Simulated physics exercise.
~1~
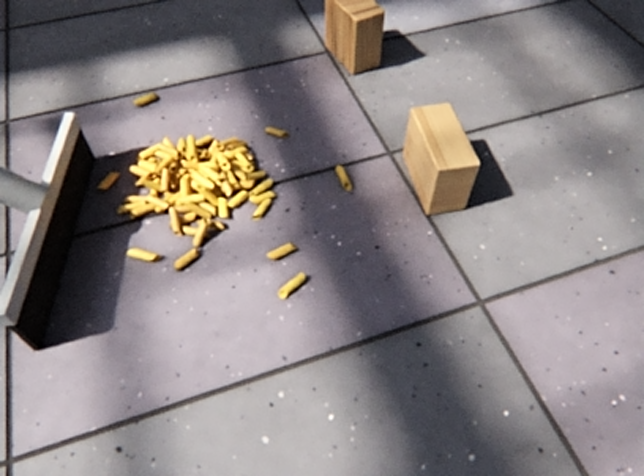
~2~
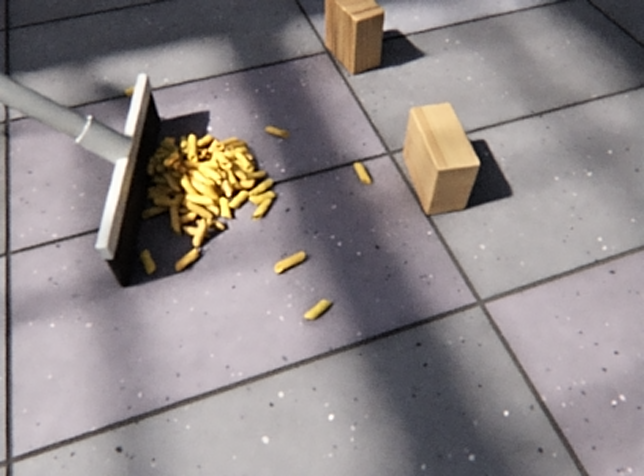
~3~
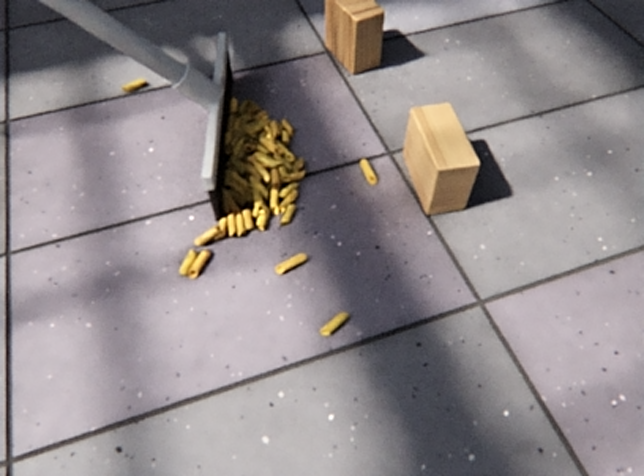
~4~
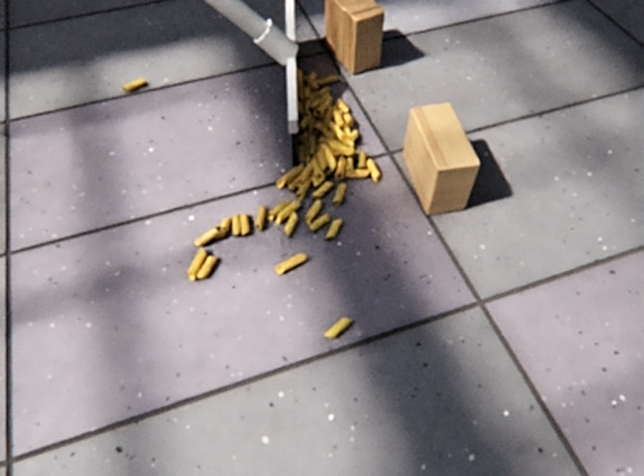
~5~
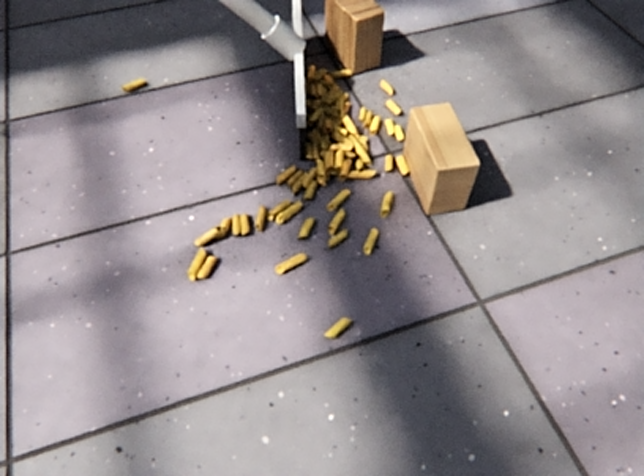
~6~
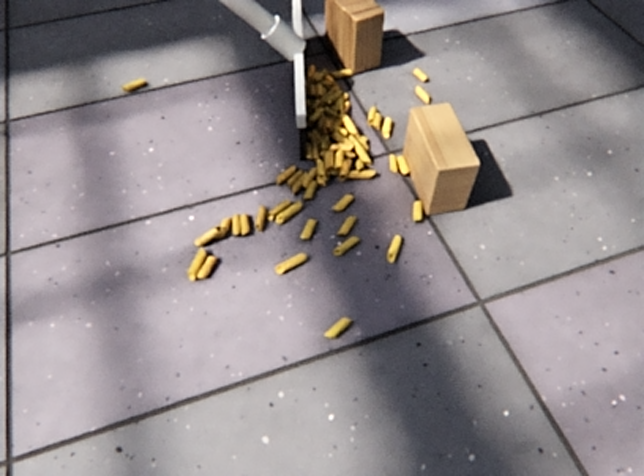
At the start, a flat squeegee blade on a grey handle stands left of a loose heap of yellow pasta pieces on a speckled tile floor, with two wooden blocks to the right. The blade moves right and slightly away, pressing into the heap and bunching it up. As it goes on, some pieces trail off its near end and are left behind. The blade then stops just short of the blocks, and a few pieces slide on ahead. A couple end up beyond the gap and one beside the near block, while most of the pasta rests in front of the blocks.
